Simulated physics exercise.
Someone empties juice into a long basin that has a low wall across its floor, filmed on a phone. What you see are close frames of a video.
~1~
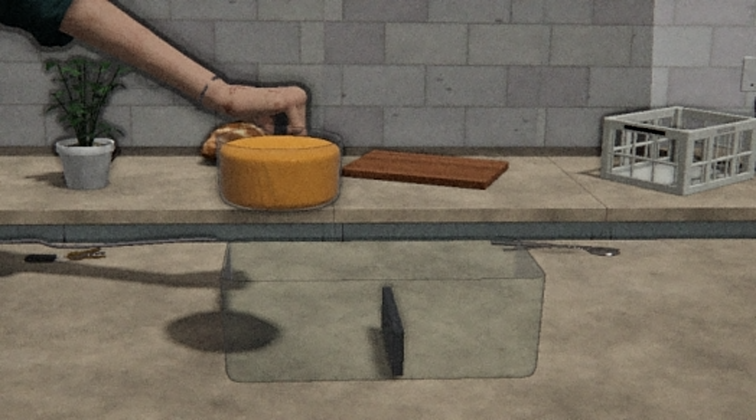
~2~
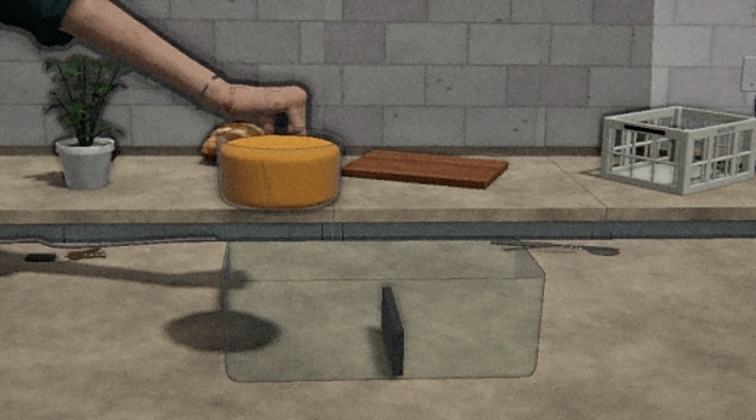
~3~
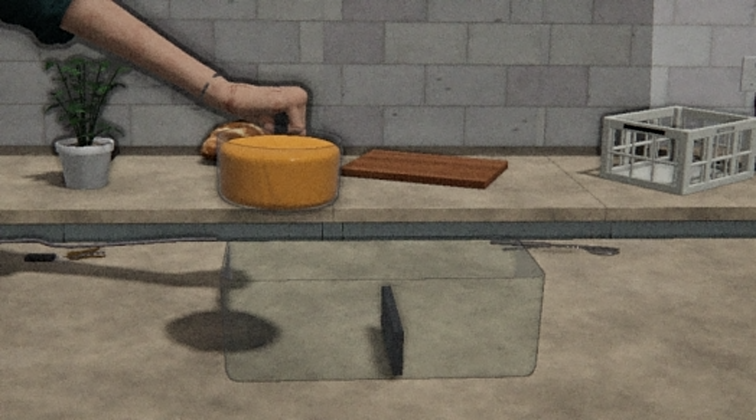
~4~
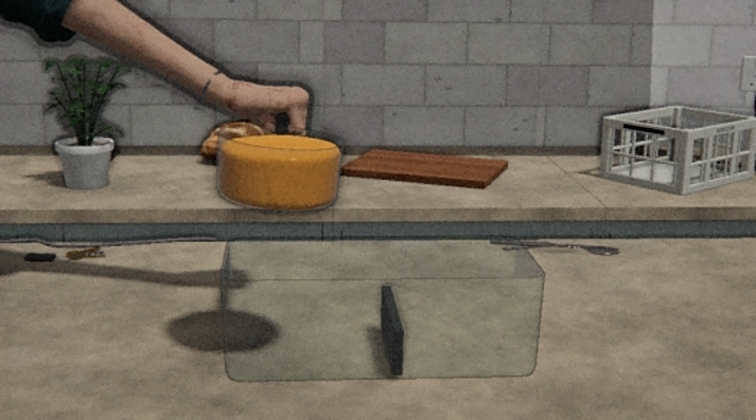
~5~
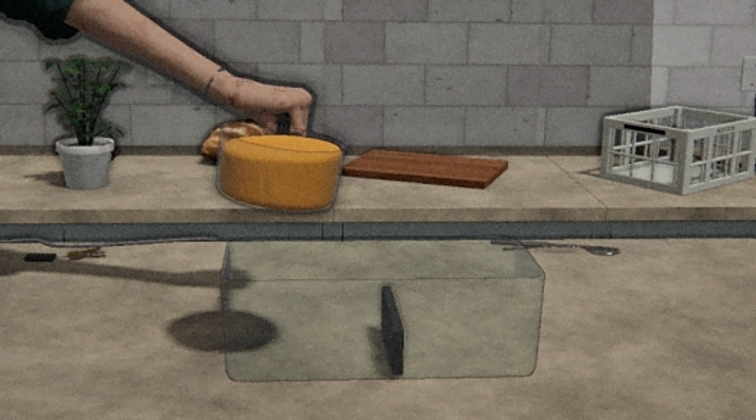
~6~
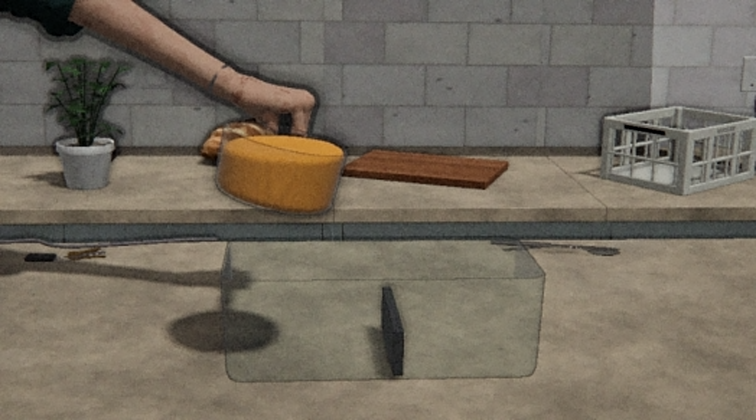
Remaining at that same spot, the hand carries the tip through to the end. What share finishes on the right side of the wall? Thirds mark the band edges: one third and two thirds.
I would say between a third and two thirds ends up on that side.
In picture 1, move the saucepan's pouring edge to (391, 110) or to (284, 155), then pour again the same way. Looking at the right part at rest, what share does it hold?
First try: Near 95 percent; second try: Near 5 percent.
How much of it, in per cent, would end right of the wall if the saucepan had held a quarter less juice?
Near 25 in a hundred.
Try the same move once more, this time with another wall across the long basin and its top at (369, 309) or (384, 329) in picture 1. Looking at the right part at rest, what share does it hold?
First try 70 per cent, second try 60 per cent.
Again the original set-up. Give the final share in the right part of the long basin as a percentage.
It comes to 45 per cent or so.
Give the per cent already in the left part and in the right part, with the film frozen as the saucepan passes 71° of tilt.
You'd find 5 per cent on the left and 10 per cent on the right.
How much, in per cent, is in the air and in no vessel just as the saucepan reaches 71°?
I'd put it at roughly 30 percent of it.
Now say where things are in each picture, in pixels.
It leans 0°; its right rim is at (342, 140); the juice meets the walls at (220, 147) and (339, 147); the long basin's rim runs from (225, 260) to (531, 258); the wall's top is at (393, 309), in the first picture.
It leans 1°; its right rim is at (342, 140); the juice meets the walls at (220, 147) and (339, 146), in the second picture.
It leans 2°; its right rim is at (342, 141); the juice meets the walls at (220, 146) and (339, 147), in the third picture.
It leans 5°; its right rim is at (343, 144); the juice meets the walls at (221, 144) and (340, 148), in the fourth picture.
It leans 8°; its right rim is at (345, 148); the juice meets the walls at (223, 145) and (342, 148), in the fifth picture.
It leans 13°; its right rim is at (346, 153); the juice meets the walls at (223, 146) and (344, 150), in the sixth picture.
A moment on, the saucepan is tipped part way and 52 per cent is still to pour, 6 is left of the wall and 11 right of it.
Next, the saucepan is tipped on its side and 10 per cent is still to pour, 41 is left of the wall and 43 right of it.
Then the saucepan is tipped on its side and 1 per cent is still to pour, 52 is left of the wall and 43 right of it.
Later the saucepan is tipped on its side and 0 per cent is still to pour, 54 is left of the wall and 44 right of it.
Finally, 55 per cent lies left of the wall, 44 right of it and 2 outside.
